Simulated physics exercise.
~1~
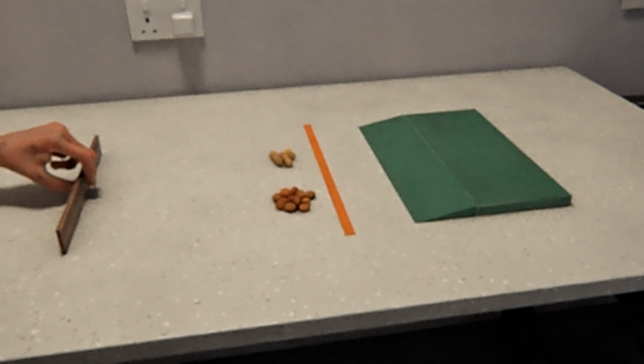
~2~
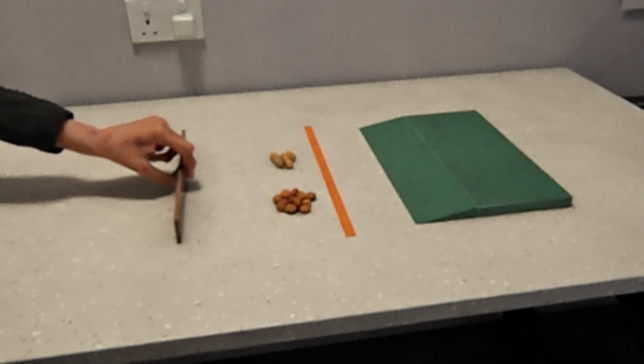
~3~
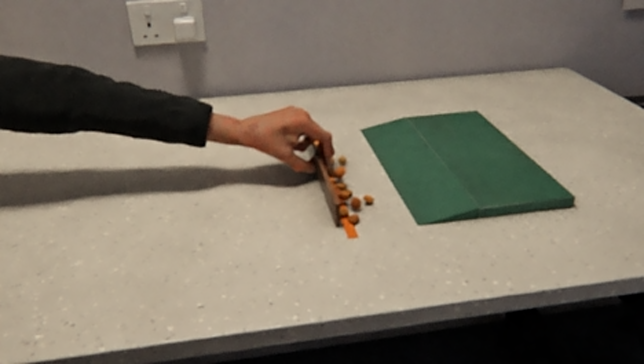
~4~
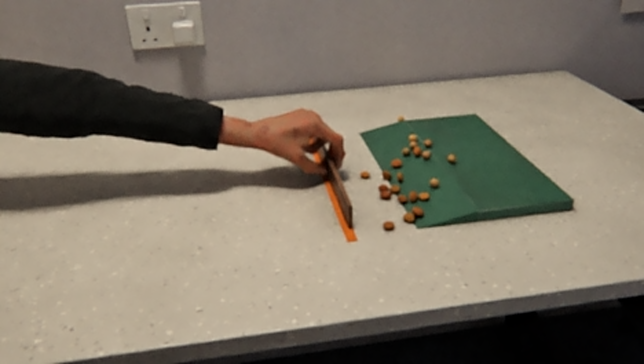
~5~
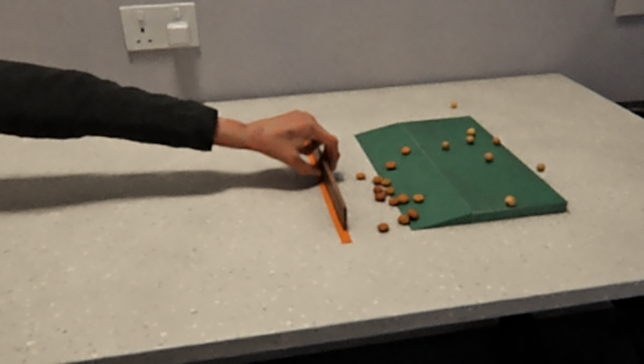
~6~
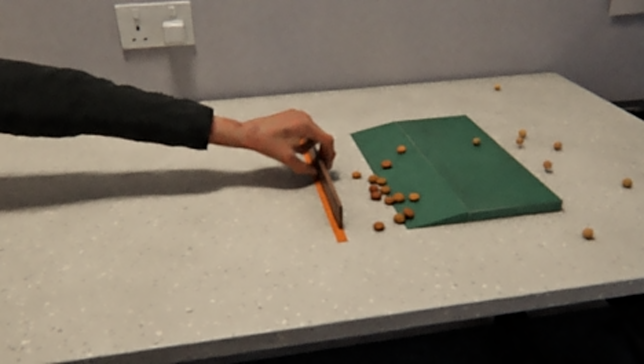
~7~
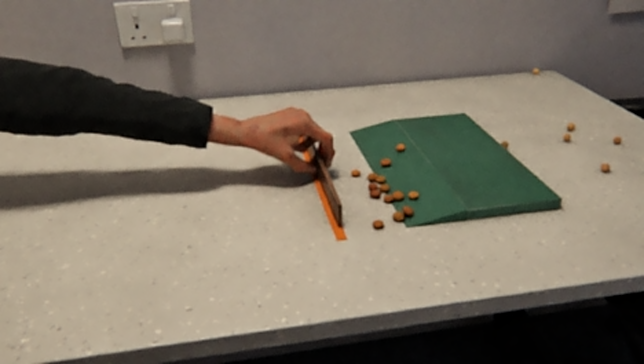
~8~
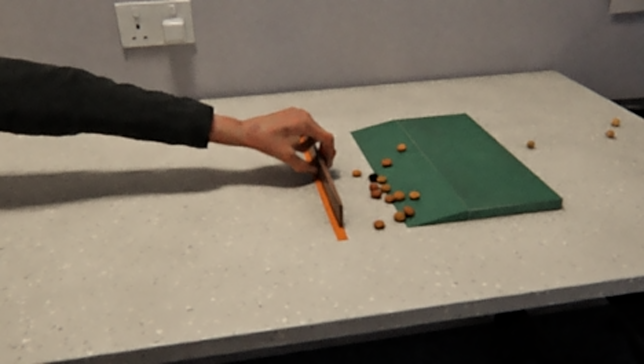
A hand swept a strip of wood rightward into two small piles of nut-like pieces and stopped at the orange tape; the paler back ones rolled over the green wedge and beyond, while the browner front ones stayed on or just before its near slope.
